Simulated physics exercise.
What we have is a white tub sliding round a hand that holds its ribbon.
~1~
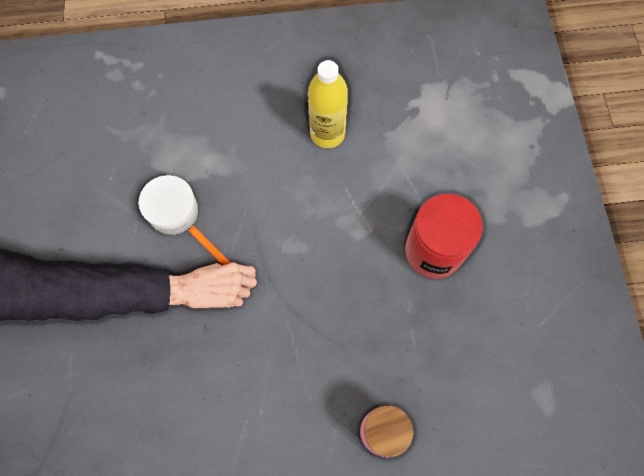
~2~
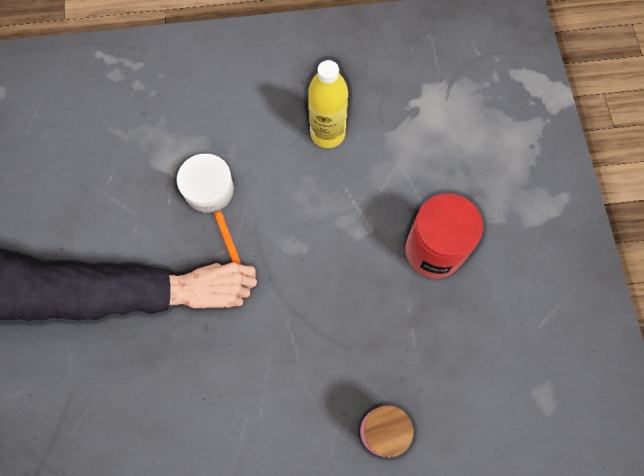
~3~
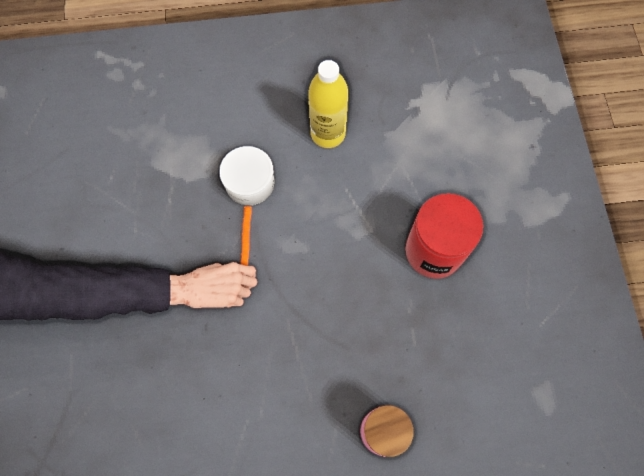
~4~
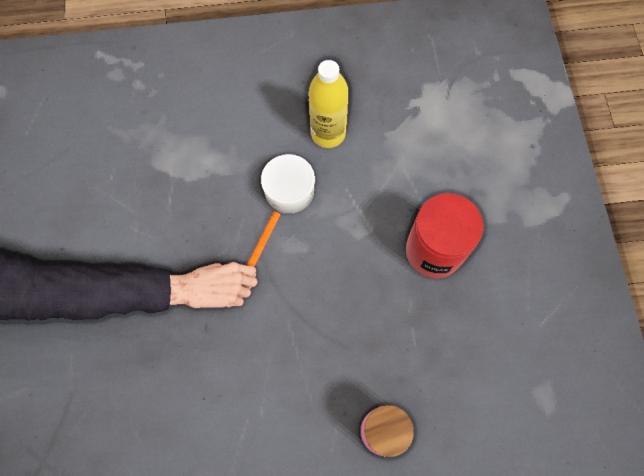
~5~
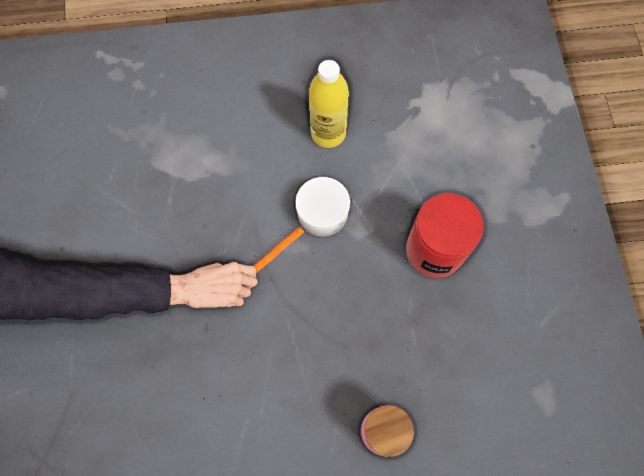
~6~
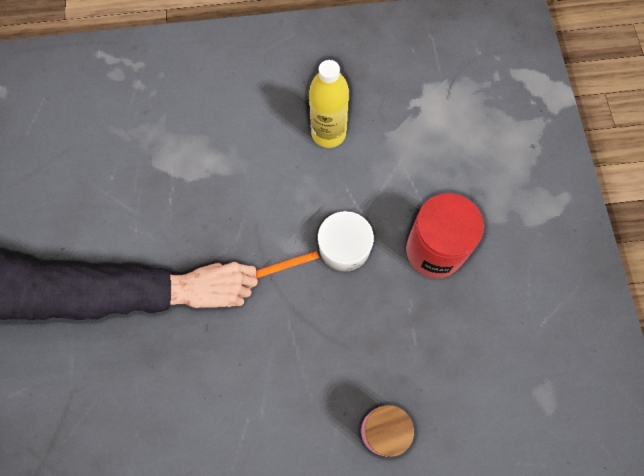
The clip opens with a dark-sleeved hand holding an orange strip attached to a white tub at its upper left, near a yellow bottle, a red canister and a wooden-topped jar. The tub slides clockwise above the still hand, then curves down to its right, nearer the canister.
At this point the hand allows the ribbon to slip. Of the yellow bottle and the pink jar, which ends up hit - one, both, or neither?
The yellow bottle will receive no impact; the pink jar will receive an impact.
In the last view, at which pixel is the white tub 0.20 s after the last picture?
Roughly at (376, 381).
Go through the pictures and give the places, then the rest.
The first frame shows white tub (166, 200); yellow bottle (328, 69); pink jar (389, 431); red canister (450, 224).
The second frame shows white tub (203, 178).
The third frame shows white tub (246, 170).
The fourth frame shows white tub (288, 179).
The fifth frame shows white tub (323, 202).
The sixth frame shows white tub (346, 237); yellow bottle (329, 69); pink jar (390, 431); red canister (451, 224); going round clockwise.
Then, 0.08 s later than the last view, tub near (363, 324).
Then, 0.20 s later than the last view, tub near (376, 381); pink jar pushed aside.
Finally, tub near (376, 381); pink jar pushed aside. The yellow bottle escapes it and the pink jar is struck.
